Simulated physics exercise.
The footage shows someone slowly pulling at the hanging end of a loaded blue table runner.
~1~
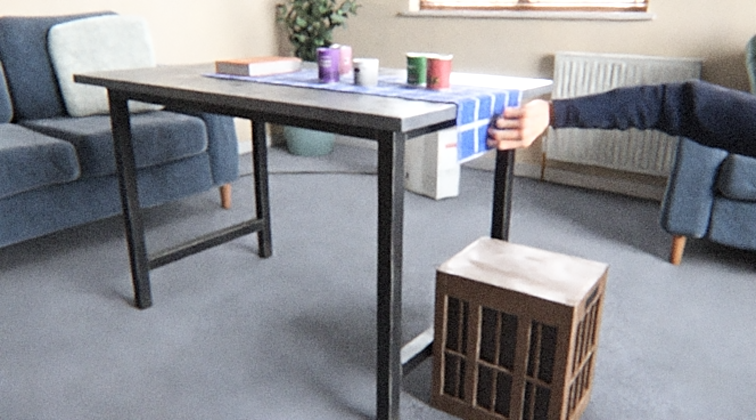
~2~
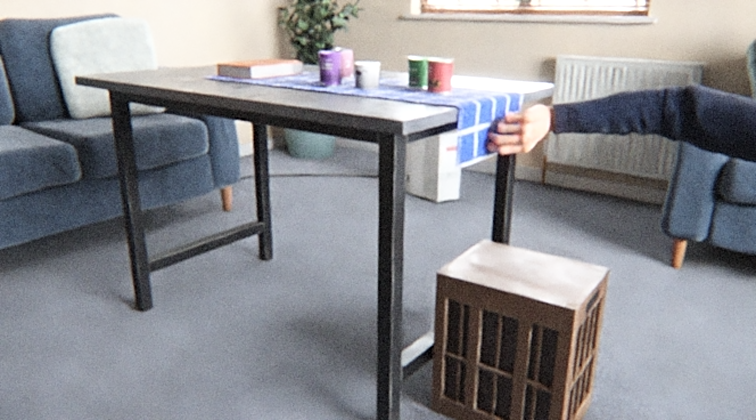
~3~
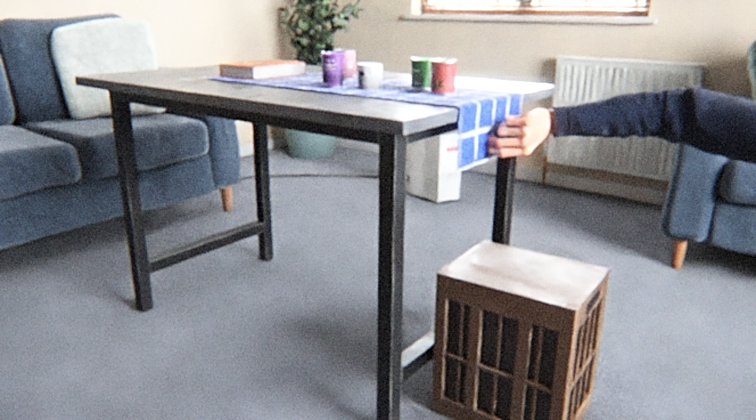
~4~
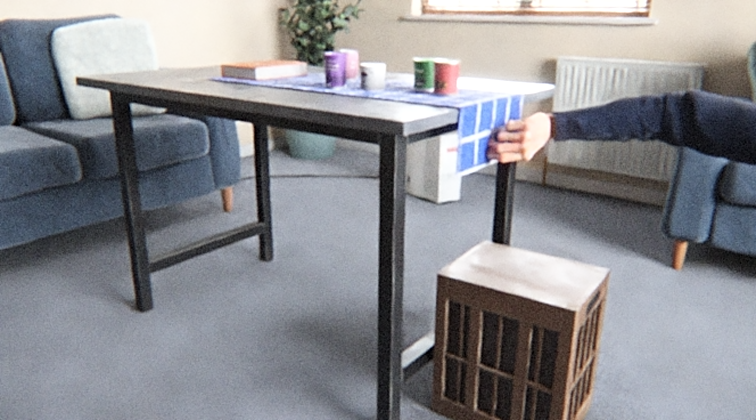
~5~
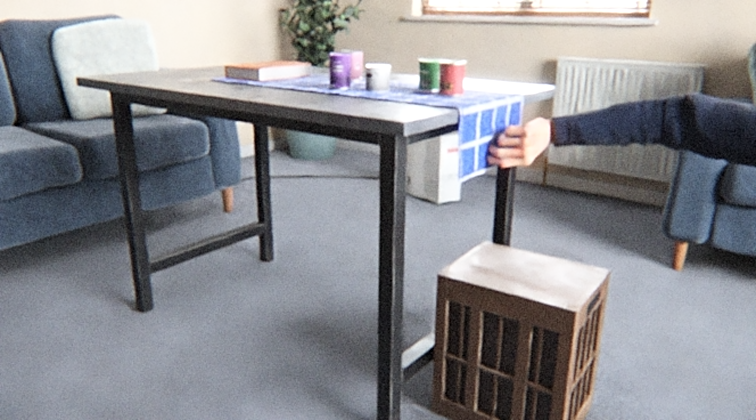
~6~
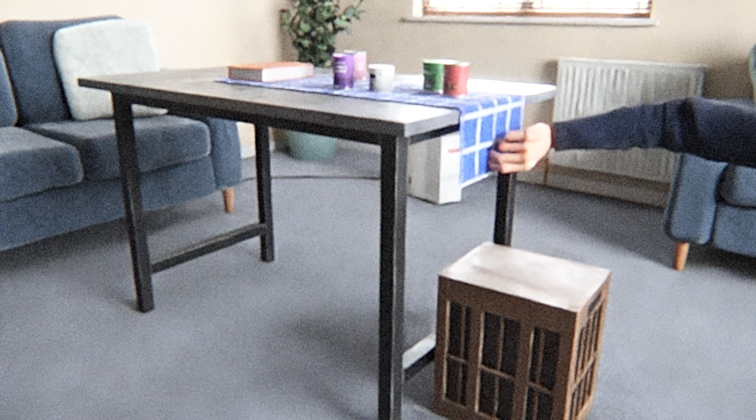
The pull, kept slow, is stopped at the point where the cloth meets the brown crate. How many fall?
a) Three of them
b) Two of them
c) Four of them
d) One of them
b, two of them.
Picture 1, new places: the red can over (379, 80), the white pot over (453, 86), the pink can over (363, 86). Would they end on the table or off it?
Outcome: Red can is still in place, white pot is gone, pink can is still in place.
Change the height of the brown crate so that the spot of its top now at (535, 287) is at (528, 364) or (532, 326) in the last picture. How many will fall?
If so, 4 and 3.
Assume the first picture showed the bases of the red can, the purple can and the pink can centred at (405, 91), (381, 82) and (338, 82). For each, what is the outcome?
Red can: Off. Purple can: Still up. Pink can: Still up.
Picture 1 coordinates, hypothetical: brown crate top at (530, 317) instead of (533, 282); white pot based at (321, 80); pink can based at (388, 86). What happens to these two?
White pot stays, pink can is gone.
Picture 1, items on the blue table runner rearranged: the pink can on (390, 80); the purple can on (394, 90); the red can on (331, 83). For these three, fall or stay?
I reckon the pink can hangs on, the purple can takes a fall and the red can hangs on.
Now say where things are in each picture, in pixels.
The first picture shows hem (456, 165); red can (439, 56); green can (418, 55); white pot (365, 60); purple can (328, 49); pink can (340, 46); top of the crate (533, 282).
The second picture shows hem (455, 169); red can (441, 59).
The third picture shows hem (457, 173); green can (423, 59).
The fourth picture shows hem (456, 177); white pot (373, 65); top of the crate (534, 286).
The fifth picture shows hem (459, 183); purple can (340, 54).
The sixth picture shows hem (459, 188); red can (457, 62); green can (435, 61); white pot (381, 66); purple can (343, 55); pink can (355, 52).
Soon after, hem near (489, 210); all still up.
After that, hem near (488, 246); red can gone.
And then, hem on the crate; red can and green can gone.
In the end, hem on the crate; red can and green can gone. The answer is two.
